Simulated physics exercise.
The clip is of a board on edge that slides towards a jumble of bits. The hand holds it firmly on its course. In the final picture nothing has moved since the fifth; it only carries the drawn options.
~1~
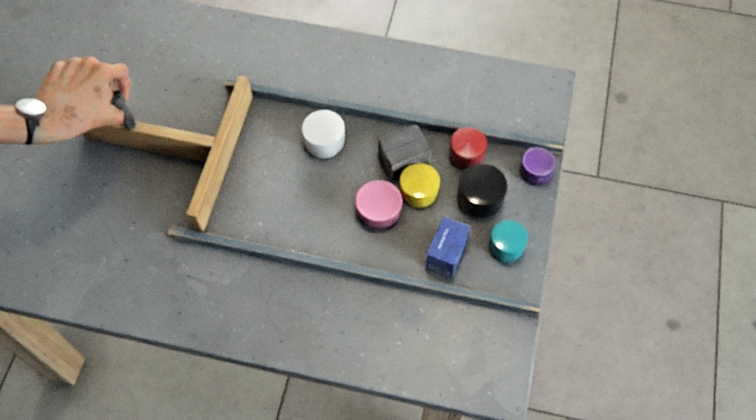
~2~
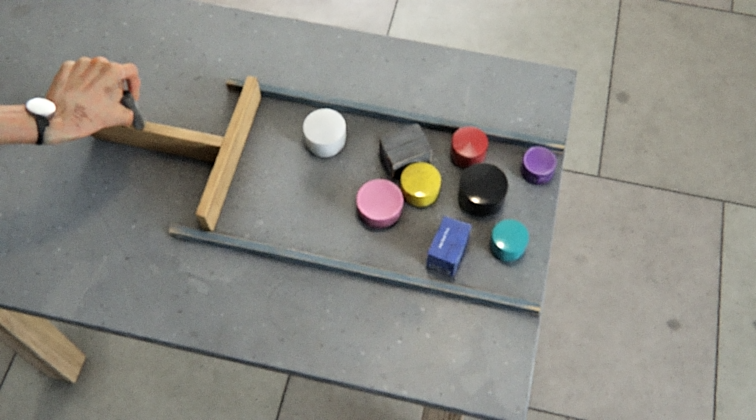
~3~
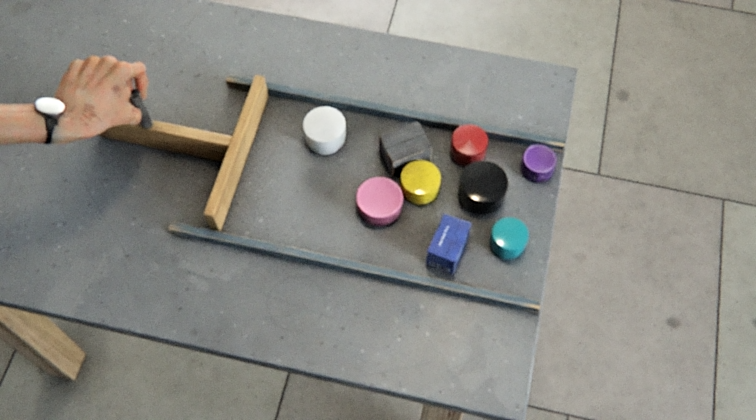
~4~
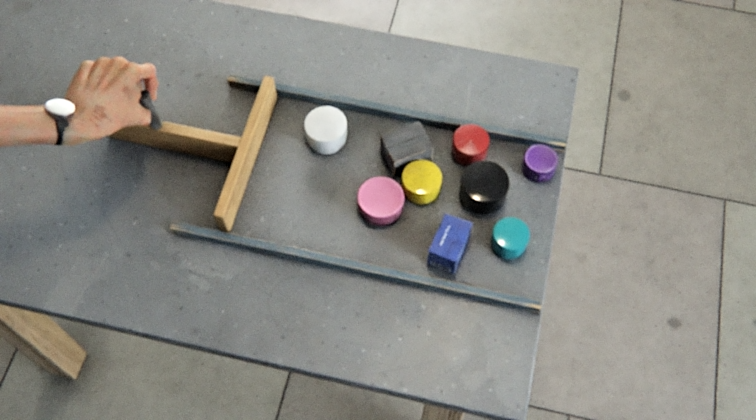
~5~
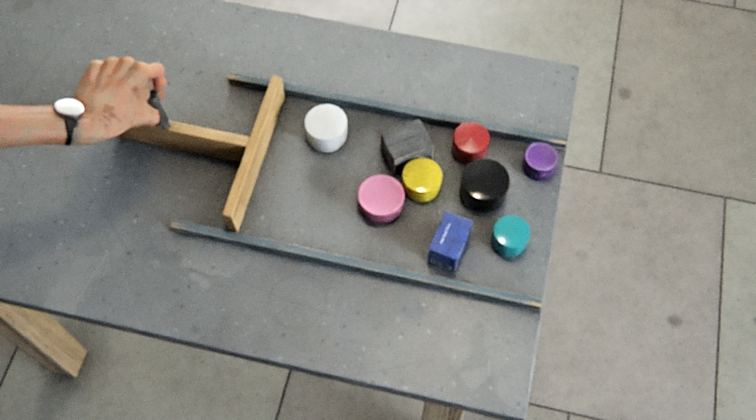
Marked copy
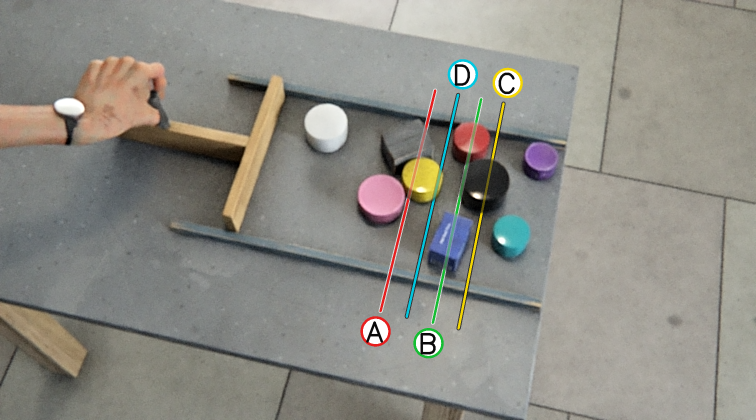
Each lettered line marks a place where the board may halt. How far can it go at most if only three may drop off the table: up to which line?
The farthest such stop is C.
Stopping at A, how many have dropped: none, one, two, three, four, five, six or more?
In all, none.
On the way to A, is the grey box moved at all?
Yes.
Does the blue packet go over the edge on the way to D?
No.
On the marked copy, A at (410, 193); B at (459, 203); C at (483, 208); D at (434, 198).
Following C. Soon after the start, board (334, 159); yellow pot (426, 183); grey box (420, 149).
Later, board (416, 176); purple tub (548, 162); turquoise pot (513, 242).
In the end, board (482, 189); black pot over the edge; red tin over the edge; three fallen.
As for the rest, A is within the limit but short; B is within the limit but short; D is within the limit but short.
